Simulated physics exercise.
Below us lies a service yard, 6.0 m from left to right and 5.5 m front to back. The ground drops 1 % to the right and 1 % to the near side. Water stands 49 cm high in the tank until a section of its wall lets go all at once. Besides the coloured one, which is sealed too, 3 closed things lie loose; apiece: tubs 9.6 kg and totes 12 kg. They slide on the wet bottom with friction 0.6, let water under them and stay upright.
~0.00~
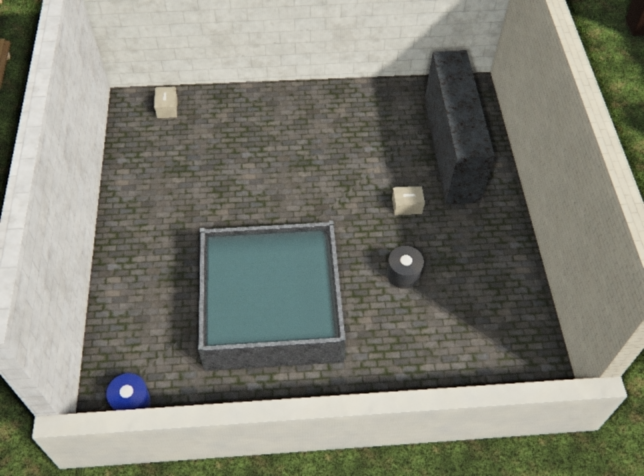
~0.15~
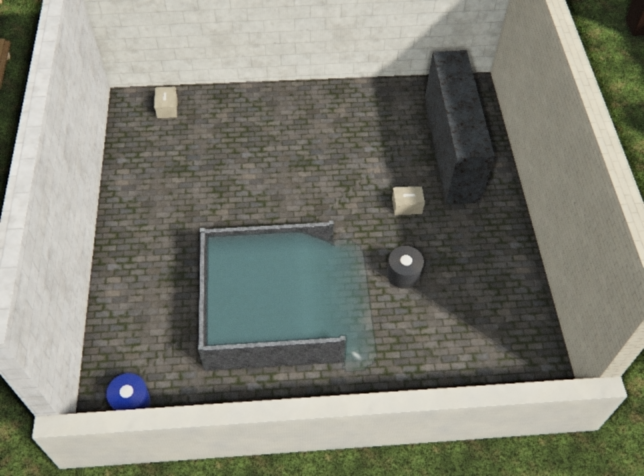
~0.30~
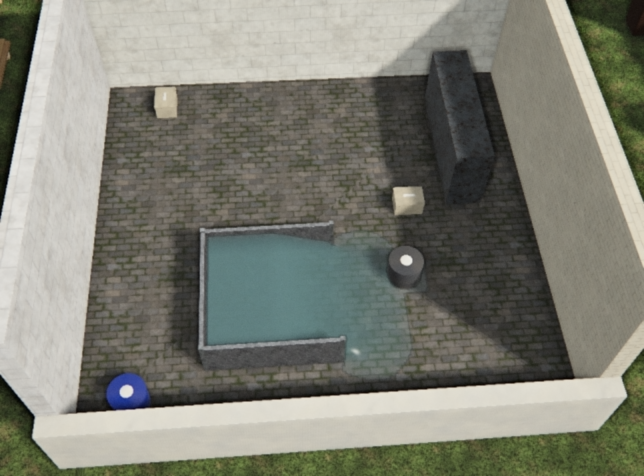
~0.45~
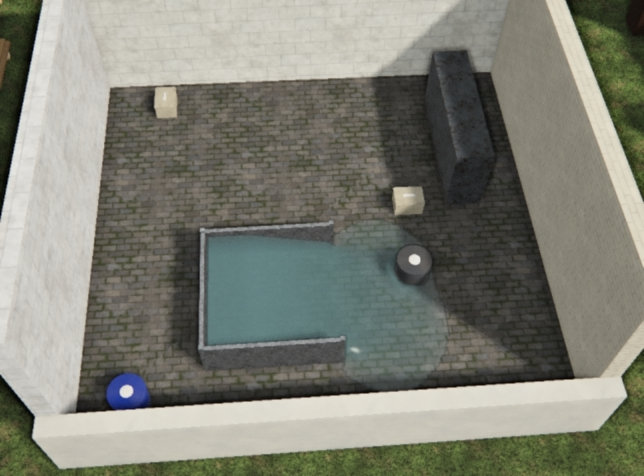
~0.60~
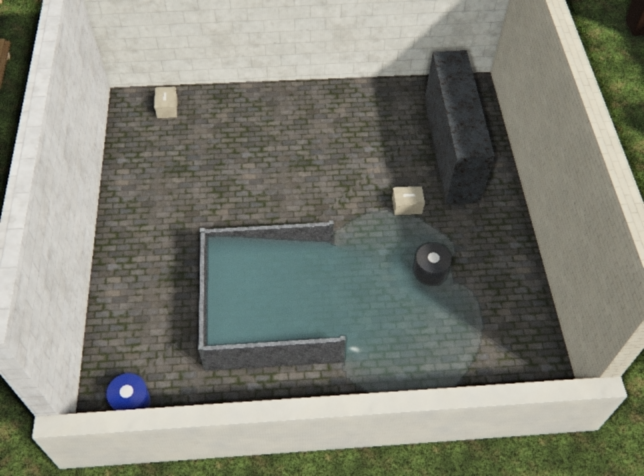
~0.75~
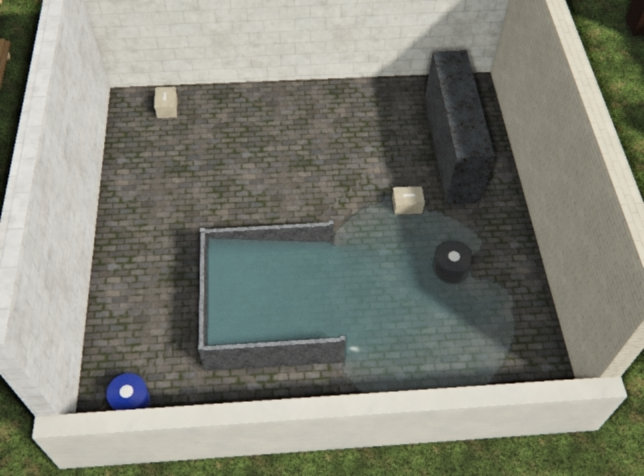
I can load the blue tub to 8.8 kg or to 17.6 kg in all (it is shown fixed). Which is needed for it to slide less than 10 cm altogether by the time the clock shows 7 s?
For it, only the larger load is enough.
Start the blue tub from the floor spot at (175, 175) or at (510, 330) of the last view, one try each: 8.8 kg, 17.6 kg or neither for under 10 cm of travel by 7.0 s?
In that order: Either load holds; neither holds.
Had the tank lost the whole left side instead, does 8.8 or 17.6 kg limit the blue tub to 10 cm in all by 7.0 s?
Then neither load is enough.
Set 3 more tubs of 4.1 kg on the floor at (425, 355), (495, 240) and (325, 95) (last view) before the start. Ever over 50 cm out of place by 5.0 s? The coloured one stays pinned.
In that order: Past it, over, less.
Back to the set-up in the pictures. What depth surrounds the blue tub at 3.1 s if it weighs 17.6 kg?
Roughly 0 cm.
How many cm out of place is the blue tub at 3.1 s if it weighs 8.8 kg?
Roughly 0 cm.
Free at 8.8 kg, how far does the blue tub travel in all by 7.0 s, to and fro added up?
About 20 cm.
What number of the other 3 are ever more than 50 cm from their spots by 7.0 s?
1 of them.
After 1.4 s the blue tub would be 0 cm from its start with 8.8 kg and 0 cm from its start with 17.6 kg; 0 cm of water round it then.
After 3.1 s the blue tub would be 0 cm from its start with 8.8 kg and 0 cm from its start with 17.6 kg; 0 cm of water round it then.
After 4.9 s the blue tub would be 0 cm from its start with 8.8 kg and 0 cm from its start with 17.6 kg; 0 cm of water round it then.
After 7.0 s the blue tub would be 22 cm from its start with 8.8 kg and 0 cm from its start with 17.6 kg; 4 cm of water round it then.
